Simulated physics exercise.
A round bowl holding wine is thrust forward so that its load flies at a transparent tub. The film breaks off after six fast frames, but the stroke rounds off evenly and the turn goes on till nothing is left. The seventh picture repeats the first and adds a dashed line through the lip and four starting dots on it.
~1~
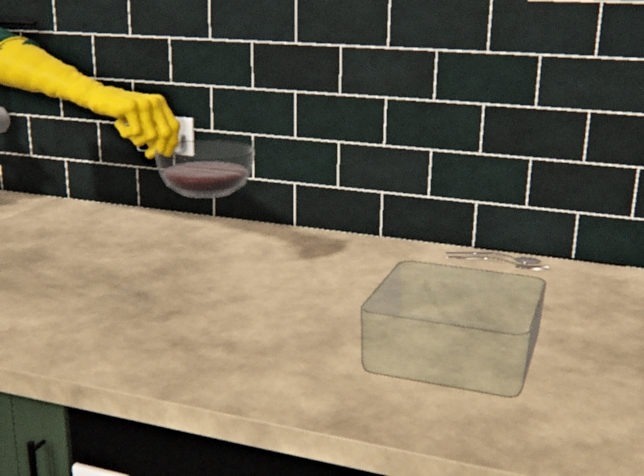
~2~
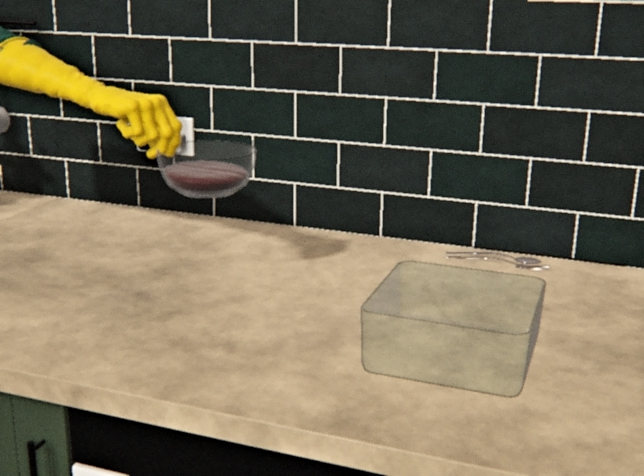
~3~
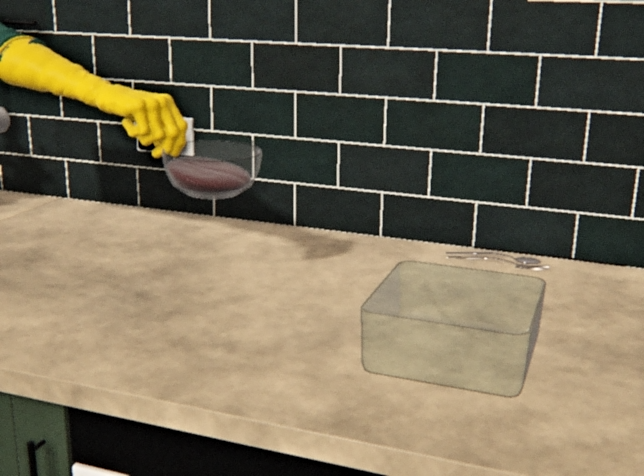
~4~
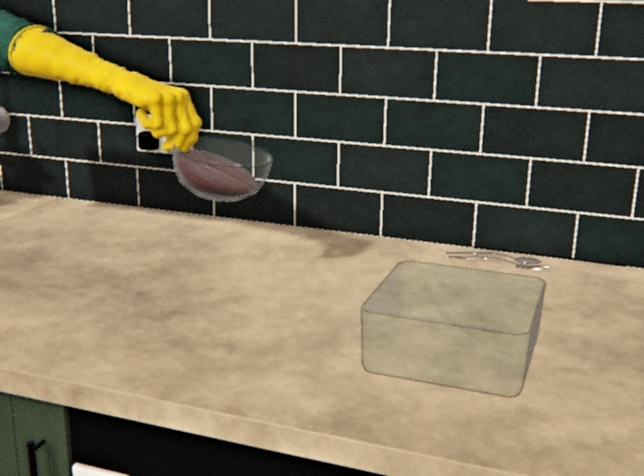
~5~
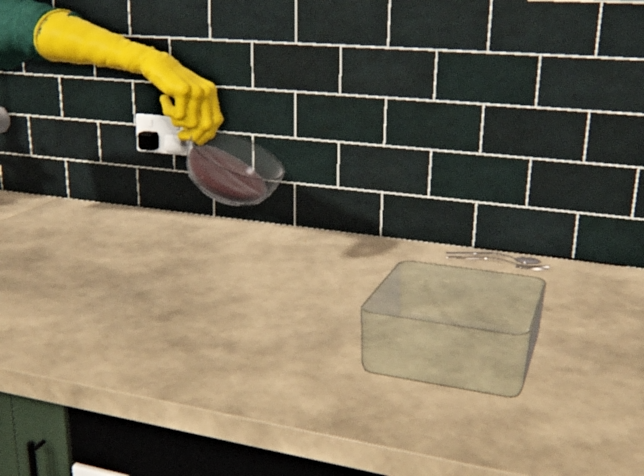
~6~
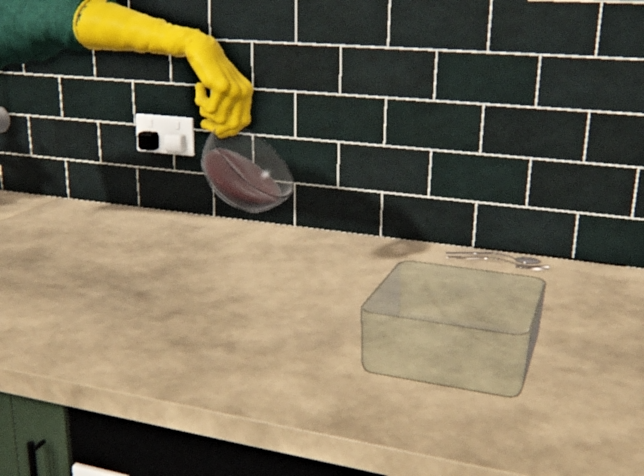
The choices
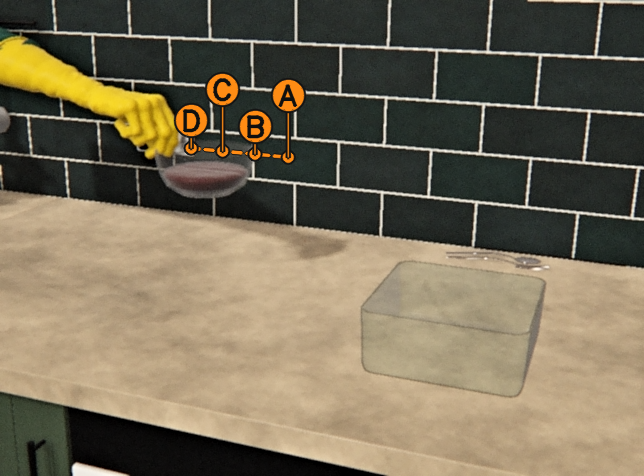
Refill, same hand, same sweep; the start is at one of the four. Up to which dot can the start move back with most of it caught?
The limit is A.
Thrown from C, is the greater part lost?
Yes, that goes wrong.
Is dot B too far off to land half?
Yes, it does.
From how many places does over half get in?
One of them.
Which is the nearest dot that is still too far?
Dot B.
On the marked copy, A at (288, 157); B at (255, 154); C at (222, 151); D at (191, 148).
With A, about 64 % lands in the tub, 19 % falls short and 17 % goes beside or beyond.
With B, about 9 % lands in the tub, 88 % falls short and 3 % goes beside or beyond.
With C, about 0 % lands in the tub, 98 % falls short.
With D, about 0 % lands in the tub, 100 % falls short.
